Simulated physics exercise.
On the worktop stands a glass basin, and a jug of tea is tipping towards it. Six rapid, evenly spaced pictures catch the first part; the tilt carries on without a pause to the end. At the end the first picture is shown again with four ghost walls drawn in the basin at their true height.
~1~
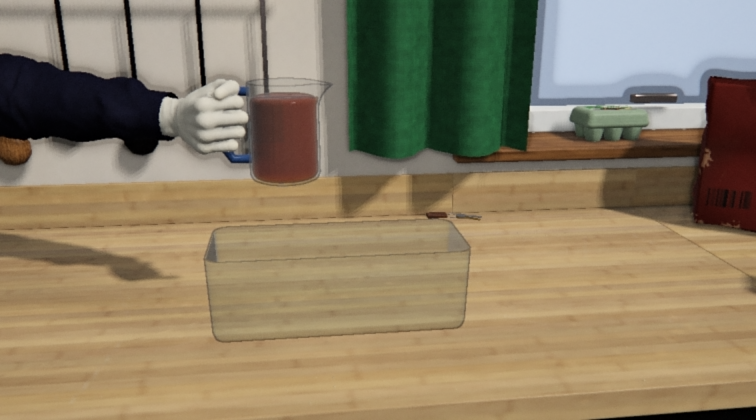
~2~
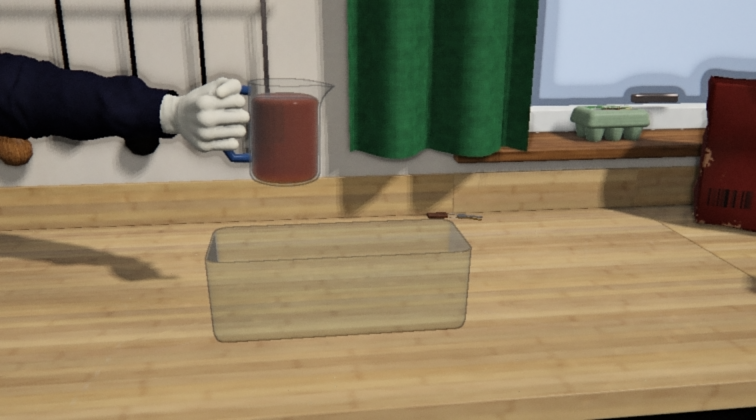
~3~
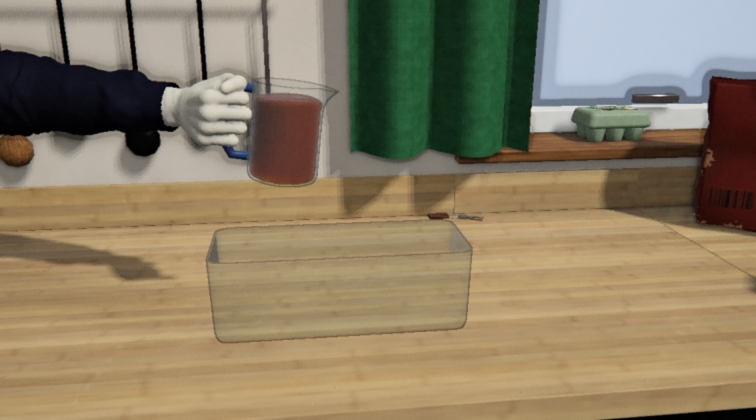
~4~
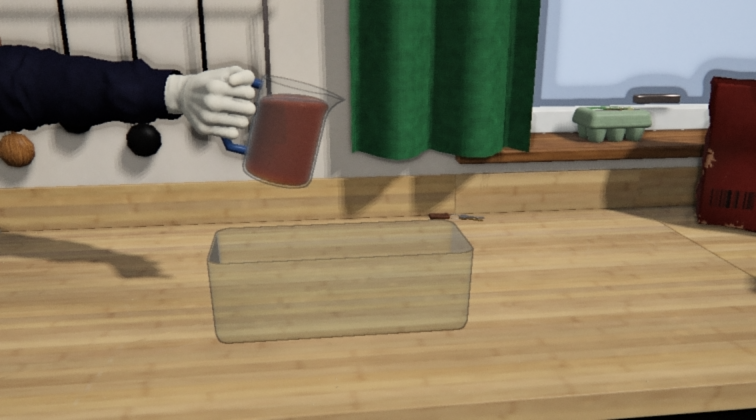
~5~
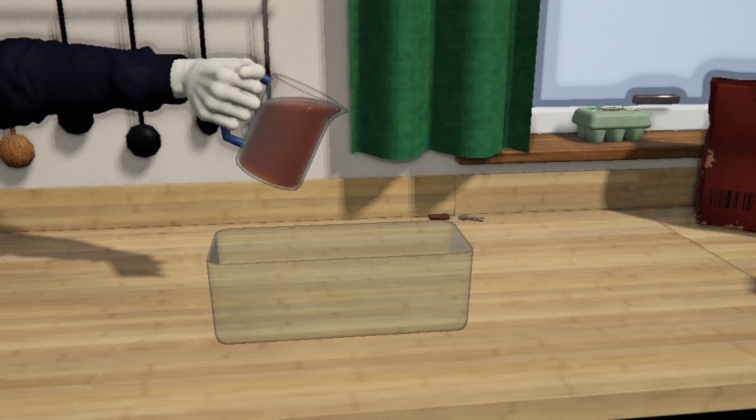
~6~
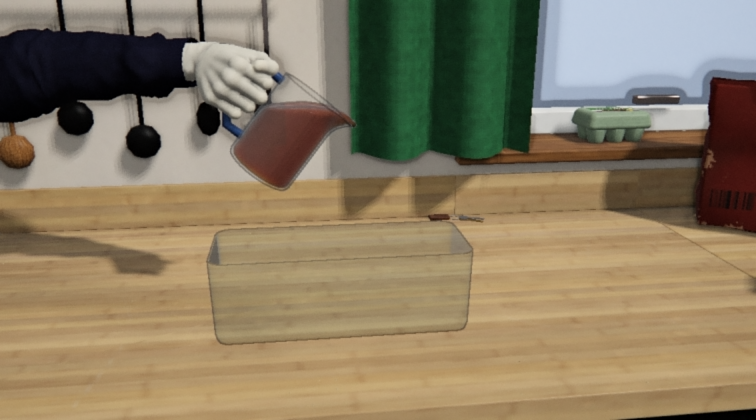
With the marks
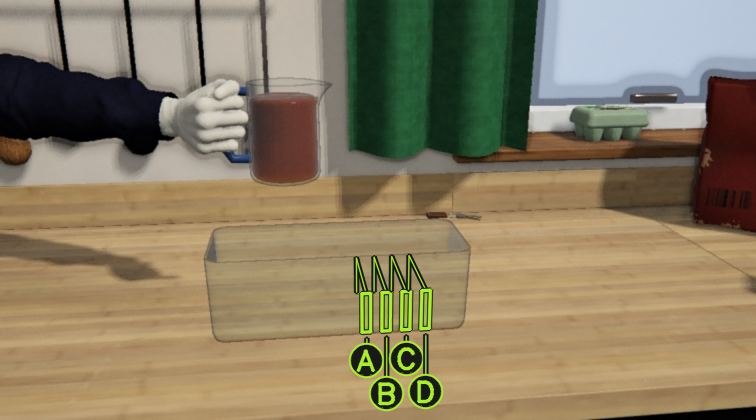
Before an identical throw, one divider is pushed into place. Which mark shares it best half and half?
B works best here.
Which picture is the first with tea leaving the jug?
Picture 6.
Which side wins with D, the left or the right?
The left one.
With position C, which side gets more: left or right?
More ends on the left.
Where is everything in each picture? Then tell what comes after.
Upright, lip at (331, 84); basin from (213, 340) to (464, 325); nothing has left yet, in the first picture.
Upright, lip at (333, 86); nothing has left yet, in the second picture.
Tipped about 7°, lip at (338, 91); nothing has left yet, in the third picture.
Tipped about 15°, lip at (344, 99); nothing has left yet, in the fourth picture.
Tipped about 26°, lip at (349, 111); nothing has left yet, in the fifth picture.
Tipped about 38°, lip at (351, 125); tea is over the lip, down to (351, 125), in the sixth picture.
In lime, A at (366, 338); B at (386, 337); C at (406, 336); D at (425, 335).
With A, about 15 % ends left of the wall and 83 % right of it.
With B, about 55 % ends left of the wall and 43 % right of it.
With C, about 84 % ends left of the wall and 10 % right of it; 6 % is lost outside.
With D, about 94 % ends left of the wall and 3 % right of it; 3 % is lost outside.
